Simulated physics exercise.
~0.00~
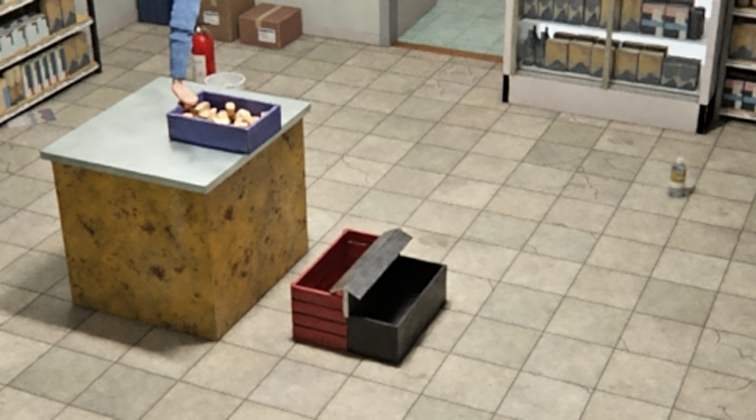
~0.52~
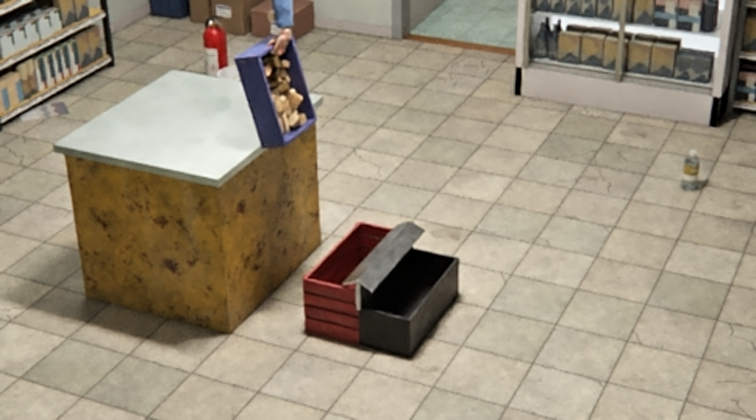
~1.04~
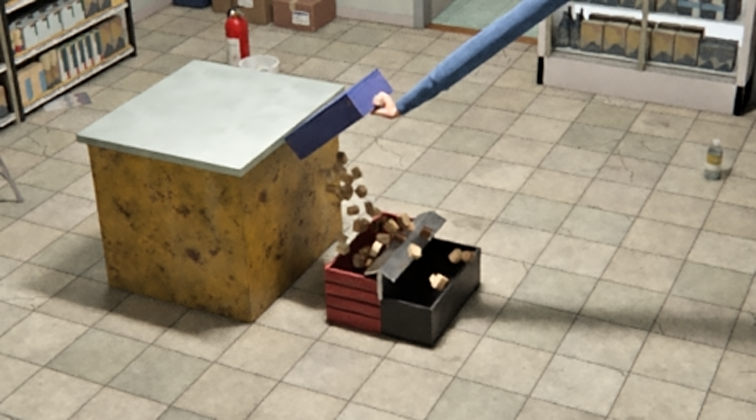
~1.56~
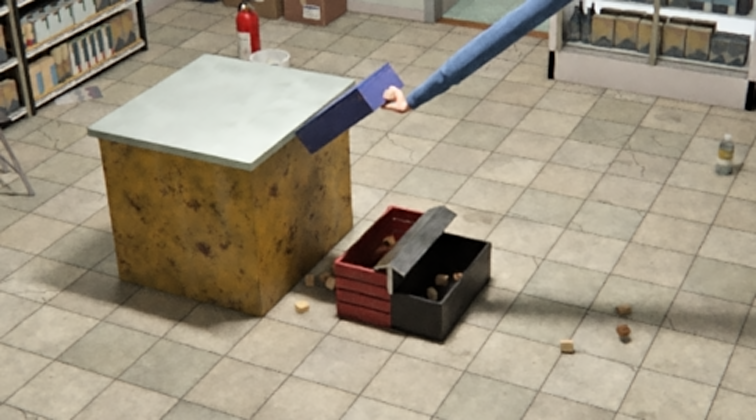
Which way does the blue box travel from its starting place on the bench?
The blue box moves to the right, toward the side of the bench where the red trough and black tub sit.
